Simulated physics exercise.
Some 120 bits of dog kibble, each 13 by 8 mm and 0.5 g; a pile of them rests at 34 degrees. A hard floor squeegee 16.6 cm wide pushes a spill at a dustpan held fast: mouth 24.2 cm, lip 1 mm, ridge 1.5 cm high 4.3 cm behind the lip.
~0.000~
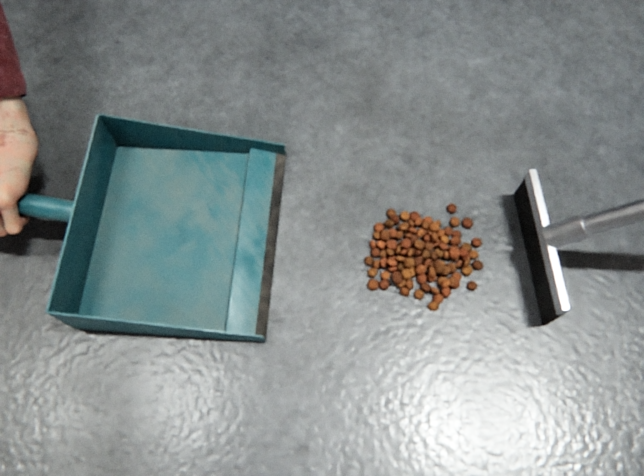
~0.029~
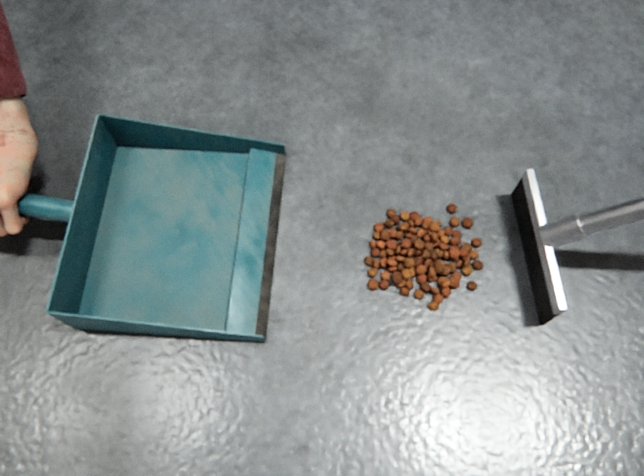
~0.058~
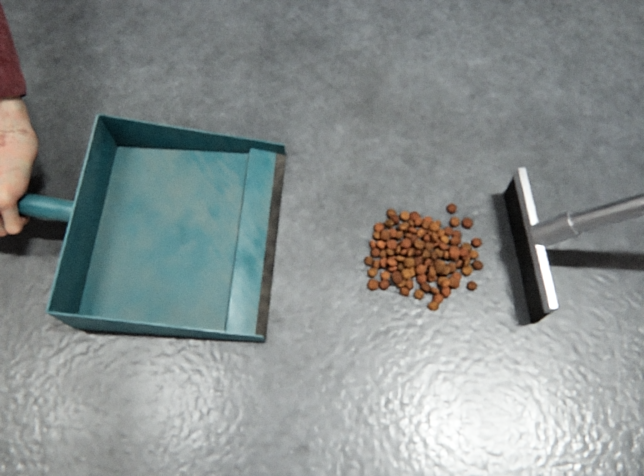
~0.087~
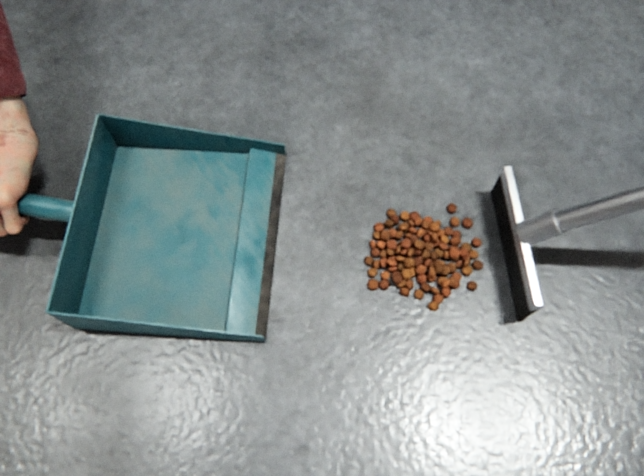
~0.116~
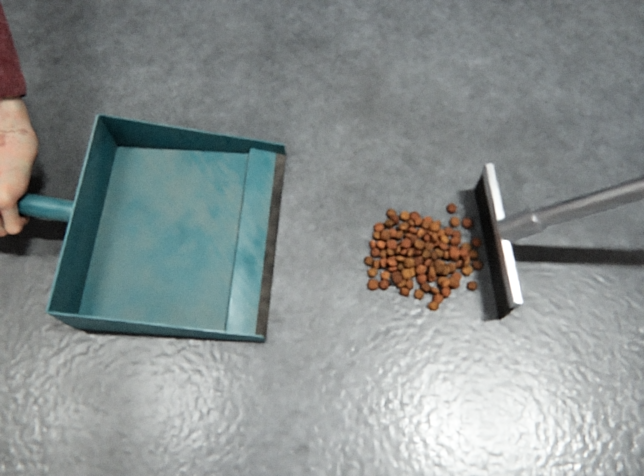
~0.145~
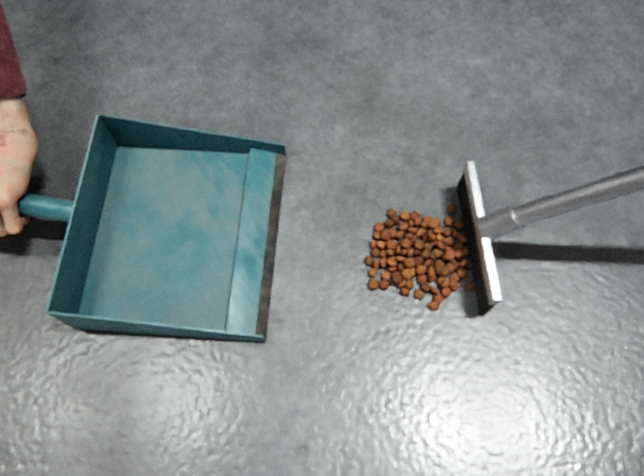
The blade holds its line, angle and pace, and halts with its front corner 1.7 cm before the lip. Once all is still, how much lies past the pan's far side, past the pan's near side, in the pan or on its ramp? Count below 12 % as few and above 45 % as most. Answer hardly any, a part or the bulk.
Past the pan's far side: Hardly any; past the pan's near side: Hardly any; in the pan or on its ramp: A part.
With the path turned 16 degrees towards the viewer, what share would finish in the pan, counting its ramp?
Then about 35 per cent.
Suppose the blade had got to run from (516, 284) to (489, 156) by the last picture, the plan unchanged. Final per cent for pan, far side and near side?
Pan 0, far 5, near 0.
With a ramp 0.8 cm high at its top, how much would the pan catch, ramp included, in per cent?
In that case some 35 per cent.
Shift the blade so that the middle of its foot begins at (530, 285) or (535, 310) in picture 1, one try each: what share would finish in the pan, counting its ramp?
About 35 and 25 per cent.
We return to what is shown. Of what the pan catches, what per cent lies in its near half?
About 40 per cent.
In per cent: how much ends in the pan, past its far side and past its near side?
Far side 0, near side 5, pan 25.
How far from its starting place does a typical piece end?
Some 16 cm.
After 0.29 s, middle of the blade 13 cm from the lip; 0 % over the lip, far side 0 %, near side 0 %.
After 0.39 s, middle of the blade 5 cm from the lip; 0 % over the lip, far side 0 %, near side 0 %.
After 0.62 s, middle of the blade 3 cm from the lip; 25 % over the lip, far side 0 %, near side 5 %.
By 1.1 s all is still; far side 0 %, near side 5 %, pan 25 %, in front of the lip or behind the blade 70 %.
